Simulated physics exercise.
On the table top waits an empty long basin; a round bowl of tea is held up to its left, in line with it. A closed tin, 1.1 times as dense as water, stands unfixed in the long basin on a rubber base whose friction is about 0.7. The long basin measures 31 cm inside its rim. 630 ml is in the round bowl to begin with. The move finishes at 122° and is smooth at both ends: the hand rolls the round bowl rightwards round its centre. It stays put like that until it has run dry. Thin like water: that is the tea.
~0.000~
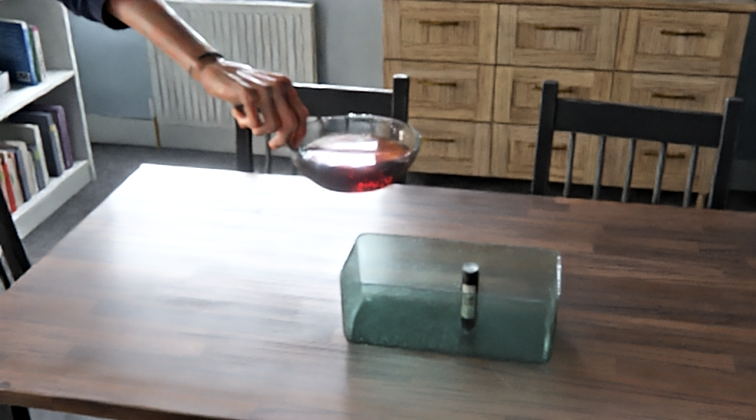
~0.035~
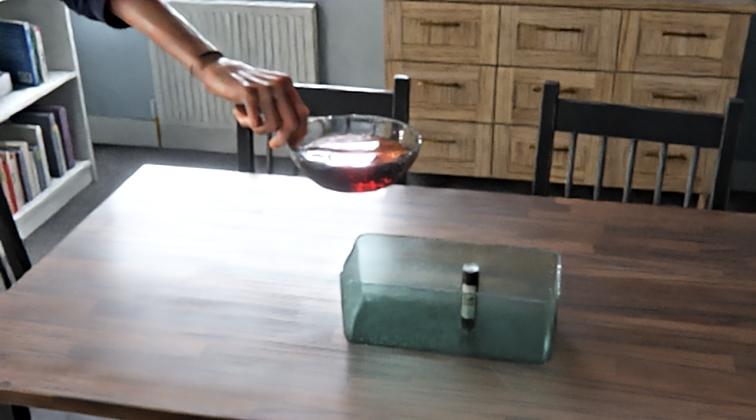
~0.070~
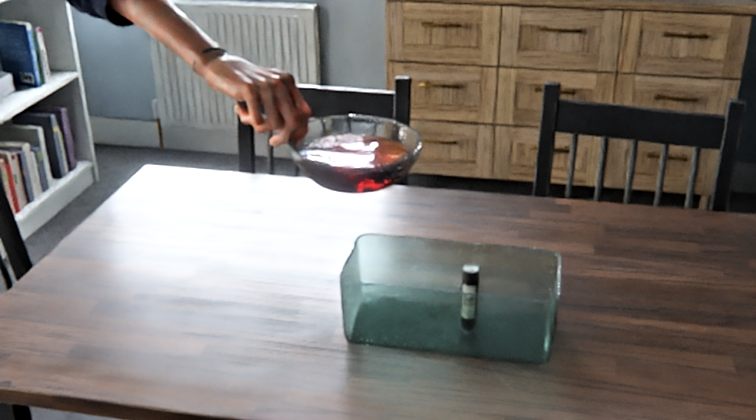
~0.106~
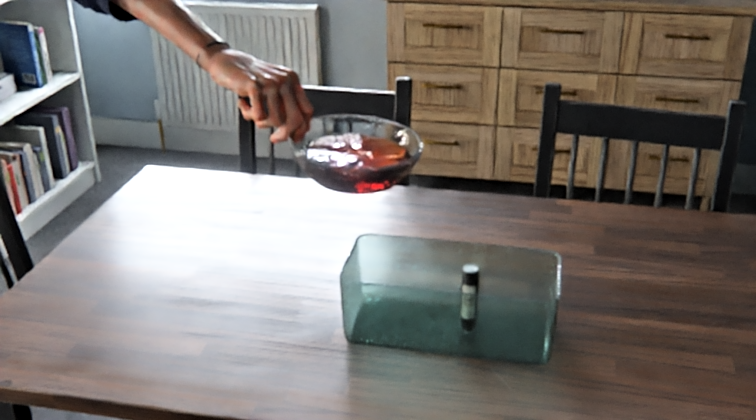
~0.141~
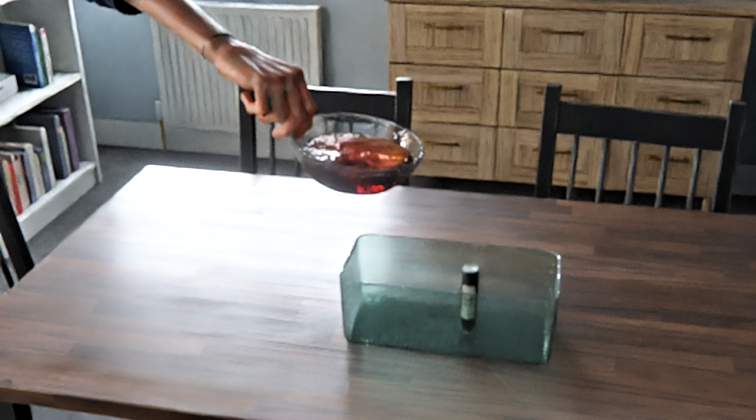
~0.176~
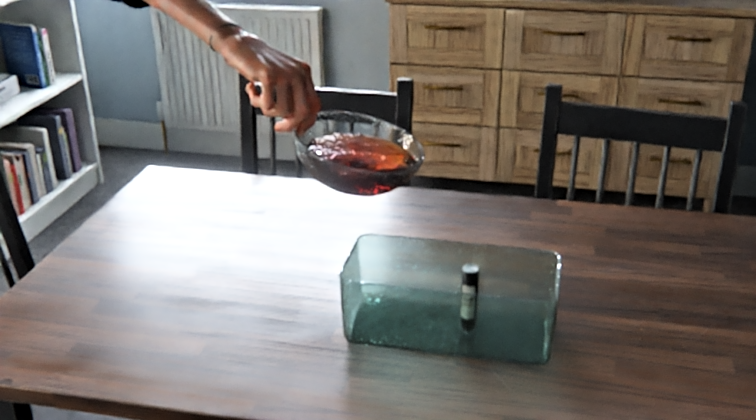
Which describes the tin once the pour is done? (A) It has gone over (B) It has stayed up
The answer is A.
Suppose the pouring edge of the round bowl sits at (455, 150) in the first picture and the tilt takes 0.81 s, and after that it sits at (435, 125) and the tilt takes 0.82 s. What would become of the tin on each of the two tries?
Try 1: Still standing; try 2: Still standing.
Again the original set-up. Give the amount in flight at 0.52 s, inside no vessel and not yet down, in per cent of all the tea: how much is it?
58 %.
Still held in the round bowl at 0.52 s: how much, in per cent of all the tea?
10 %.
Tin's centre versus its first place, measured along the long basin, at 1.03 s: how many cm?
2 cm, roughly.
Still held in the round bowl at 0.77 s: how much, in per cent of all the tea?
Around 0 in a hundred.
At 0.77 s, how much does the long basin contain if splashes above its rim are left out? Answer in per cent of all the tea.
I'd put it at roughly 98 per cent.
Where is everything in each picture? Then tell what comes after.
In the first picture, it leans 0°; its right rim is at (420, 145); the tea meets the walls at (299, 150) and (413, 158); the long basin's rim runs from (348, 256) to (560, 276); the tin's top is at (471, 270).
In the second picture, it leans 1°; its right rim is at (420, 146); the tea meets the walls at (299, 149) and (413, 158).
In the third picture, it leans 2°; its right rim is at (421, 148); the tea meets the walls at (300, 149) and (413, 160).
In the fourth picture, it leans 5°; its right rim is at (421, 151); the tea meets the walls at (302, 147) and (414, 161).
In the fifth picture, it leans 9°; its right rim is at (422, 156); the tea meets the walls at (303, 146) and (414, 163).
In the sixth picture, it leans 14°; its right rim is at (423, 161); the tea meets the walls at (305, 145) and (416, 165).
After 0.52 s the tilt is 86° and 10 per cent is still to pour; the tin stands where it began.
After 0.77 s the tilt is 121° and 0 per cent is still to pour; the tin leans 4°.
After 1.03 s the tilt is 122° and 0 per cent is still to pour; the tin leans 45°.
After 1.31 s the tilt is 122° and 0 per cent is still to pour; the tin lies on its side.
In the end the tin lies on its side.
